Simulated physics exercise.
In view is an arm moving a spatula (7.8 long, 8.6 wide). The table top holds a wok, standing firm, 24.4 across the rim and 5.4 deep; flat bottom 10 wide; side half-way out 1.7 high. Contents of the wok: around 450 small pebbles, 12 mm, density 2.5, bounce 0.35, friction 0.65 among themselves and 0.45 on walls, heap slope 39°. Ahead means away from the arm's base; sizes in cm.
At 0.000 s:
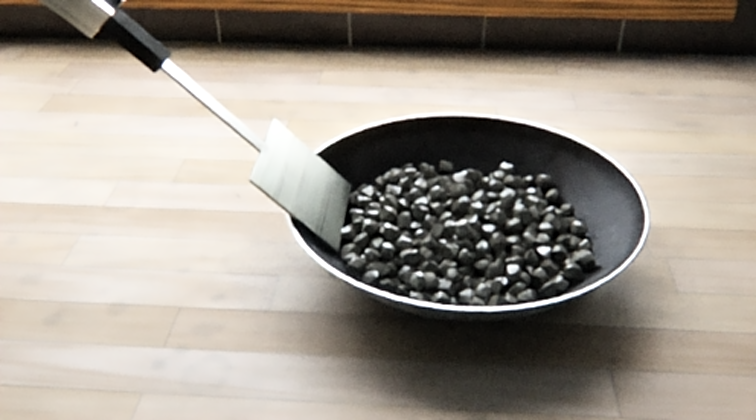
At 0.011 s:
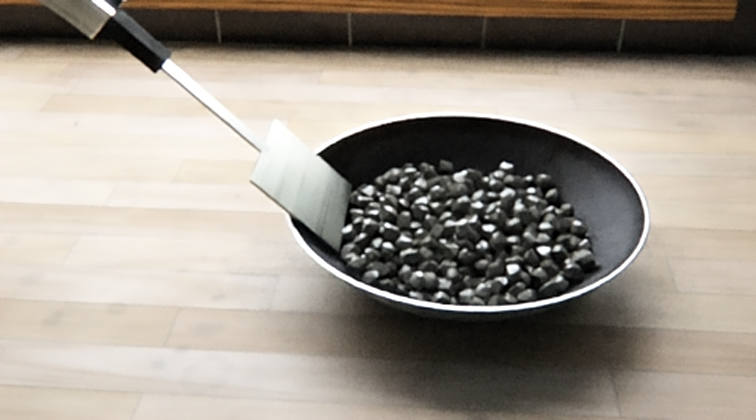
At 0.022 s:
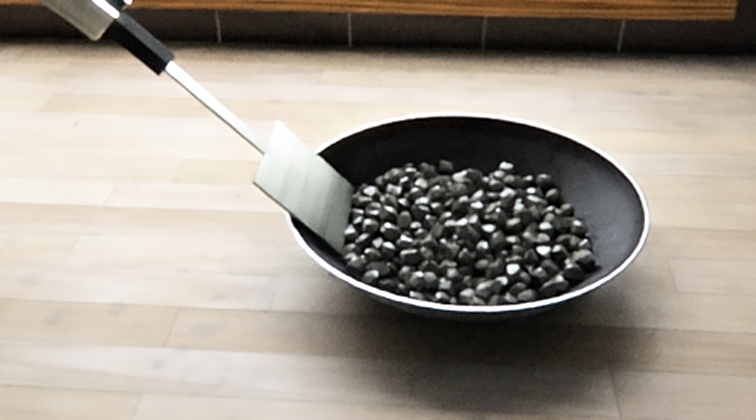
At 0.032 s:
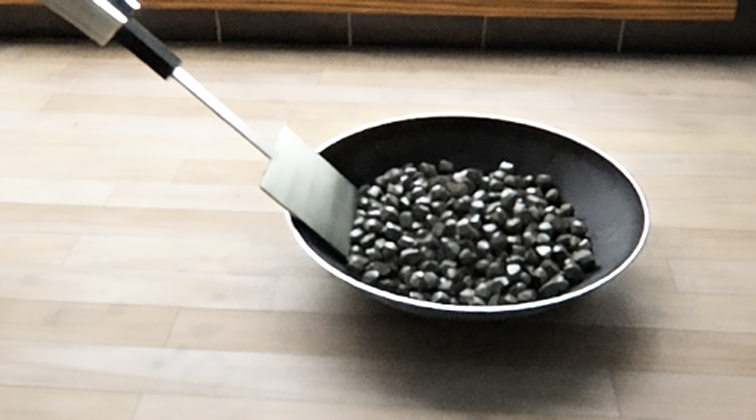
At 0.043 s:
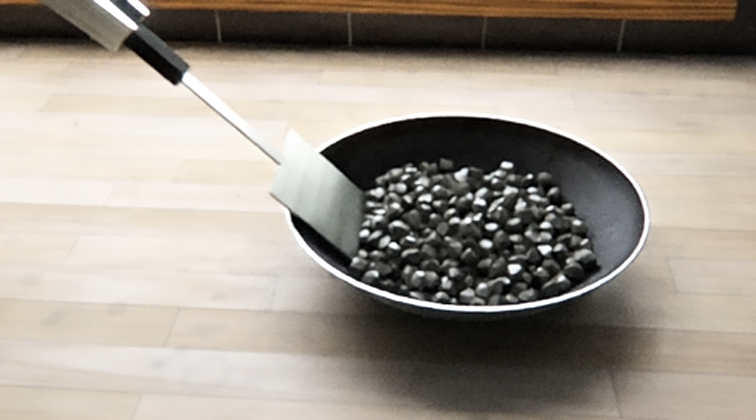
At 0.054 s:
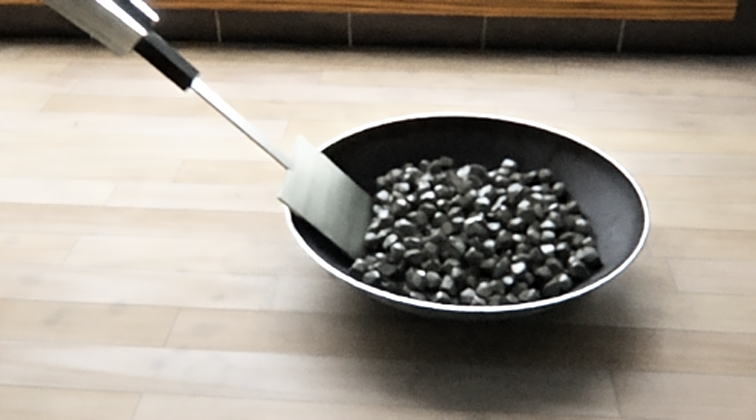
A spatula with a flat metal blade rests against the left side of a dark wok filled with small dark pebbles on a wooden table top, barely moving at first. An arm then slides it slowly right and slightly down, and the pebbles beside the blade shift a little to the right.
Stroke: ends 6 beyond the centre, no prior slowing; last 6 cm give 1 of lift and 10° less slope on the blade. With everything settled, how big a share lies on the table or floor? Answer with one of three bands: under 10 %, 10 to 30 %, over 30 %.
10 to 30 %.
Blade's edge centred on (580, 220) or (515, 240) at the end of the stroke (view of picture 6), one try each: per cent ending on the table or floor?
First try roughly 40 percent, second roughly 10 percent.
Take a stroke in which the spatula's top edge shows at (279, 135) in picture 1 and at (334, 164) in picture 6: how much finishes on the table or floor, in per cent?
I'd put it at roughly 40 per cent.
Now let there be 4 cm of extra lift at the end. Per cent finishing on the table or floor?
It comes to near 15 percent.
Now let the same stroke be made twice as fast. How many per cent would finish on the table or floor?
I'd expect near 30 per cent.
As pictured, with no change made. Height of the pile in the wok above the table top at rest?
Near 8.0 centimetres high.
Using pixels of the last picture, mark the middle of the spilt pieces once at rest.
Near pixel (691, 268).
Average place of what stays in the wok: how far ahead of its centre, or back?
Some 5.0 cm ahead of the centre.
After 0.14 s, sloping 45°, highest piece 6 above the table; 450 in the wok.
After 0.23 s, sloping 41°, highest piece 8 above the table; 441 in the wok, 9 on the blade or in flight.
After 0.47 s, sloping 35°, highest piece 7 above the table; 356 in the wok, 89 on the table or floor, 5 on the blade or in flight.
After 1.52 s, sloping 35°, highest piece 7 above the table; 354 in the wok, 96 on the table or floor.
At rest, 354 in the wok, 96 on the table or floor. That is 21 % on the table or floor.
